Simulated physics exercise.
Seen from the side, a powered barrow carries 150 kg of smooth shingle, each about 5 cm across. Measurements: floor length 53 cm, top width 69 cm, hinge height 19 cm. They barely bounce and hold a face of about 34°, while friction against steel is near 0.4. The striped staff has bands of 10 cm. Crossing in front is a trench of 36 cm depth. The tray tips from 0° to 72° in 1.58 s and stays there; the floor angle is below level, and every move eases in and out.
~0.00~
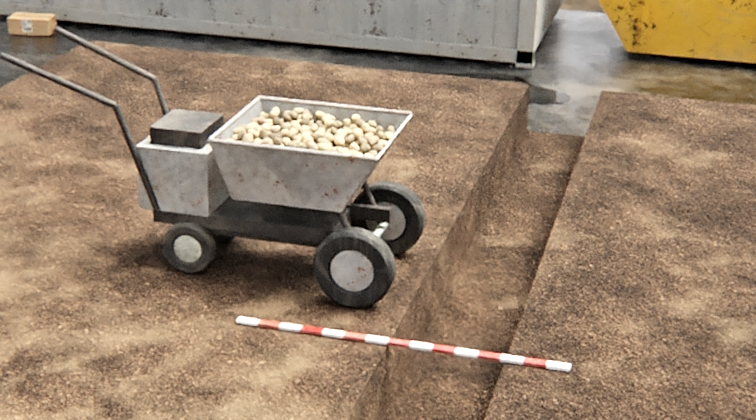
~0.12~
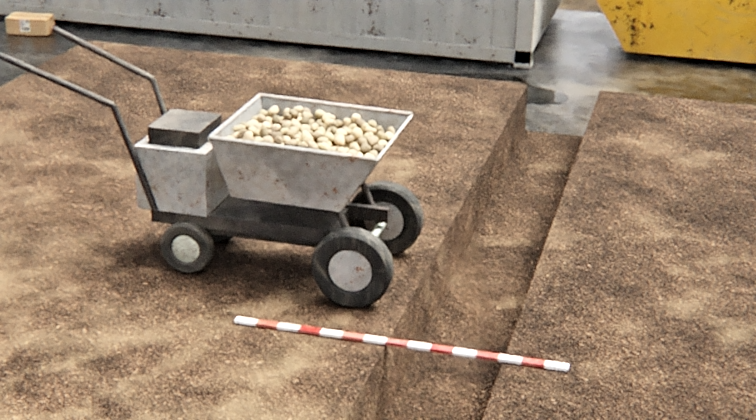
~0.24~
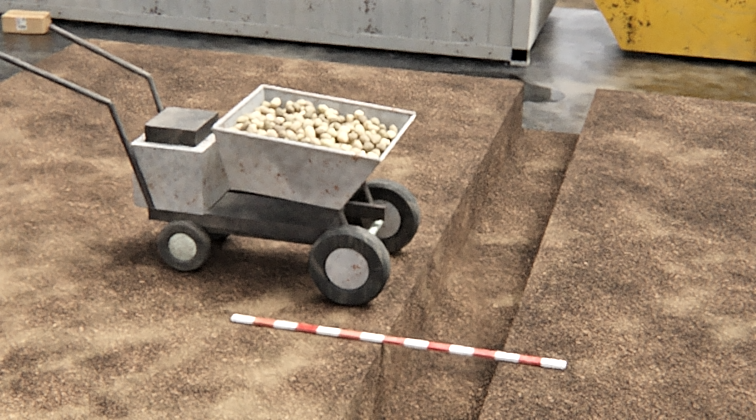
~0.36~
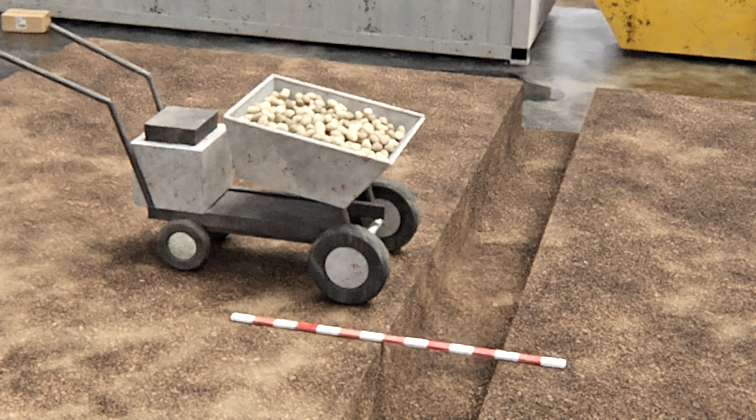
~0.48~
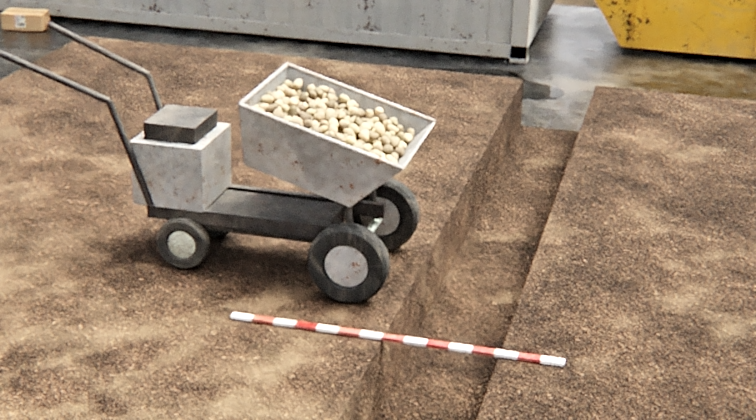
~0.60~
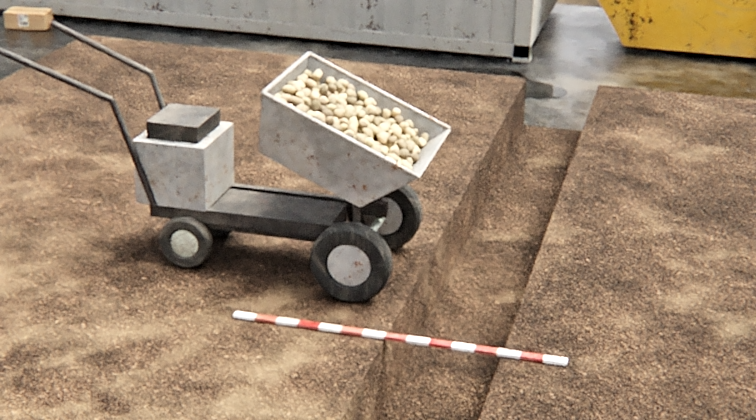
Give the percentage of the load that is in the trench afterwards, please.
Near 57 per cent of the load.
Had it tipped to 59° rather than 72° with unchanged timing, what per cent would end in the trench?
Close to 40 per cent then.
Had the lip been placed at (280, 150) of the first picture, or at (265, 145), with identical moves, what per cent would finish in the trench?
Roughly 95 in a hundred from the first, 80 in a hundred from the second.
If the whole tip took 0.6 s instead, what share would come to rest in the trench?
Roughly 35 per cent.
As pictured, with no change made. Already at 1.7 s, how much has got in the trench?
Approx. 25 % of the load.
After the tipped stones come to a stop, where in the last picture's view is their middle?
Roughly (515, 335), I'd say.
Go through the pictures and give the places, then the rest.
In the first frame, the tray is at 0°, its lip at (376, 159); the top of the load is at (302, 126).
The second frame shows lip at (377, 160), floor tilted 1°, highest stones at (295, 120); the stones move at 0.2 m/s on average.
The third frame shows lip at (380, 160), floor tilted 4°, highest stones at (287, 114); the stones move at 0.3 m/s on average.
In the fourth frame, the tray is at 10°, its lip at (390, 164); the top of the load is at (280, 102); the stones move at 0.5 m/s on average.
The fifth frame shows lip at (402, 169), floor tilted 16°, highest stones at (287, 92); the stones move at 0.5 m/s on average.
The sixth frame shows lip at (419, 177), floor tilted 23°, highest stones at (306, 80); the stones move at 0.6 m/s on average.
After 1.2 s the floor is at 61°; 99 % in the tray, 1 % in the trench; the foremost stones are at (490, 218).
After 1.7 s the floor is at 72°; 46 % in the tray, 23 % in the trench, 31 % past the trench; the foremost stones are at (631, 310).
After 2.0 s the floor is at 72°; 22 % in the tray, 35 % in the trench, 43 % past the trench; the foremost stones are at (725, 327).
After 4.0 s the floor is at 72°; 0 % in the tray, 57 % in the trench, 43 % past the trench; the foremost stones are past the picture's edge.
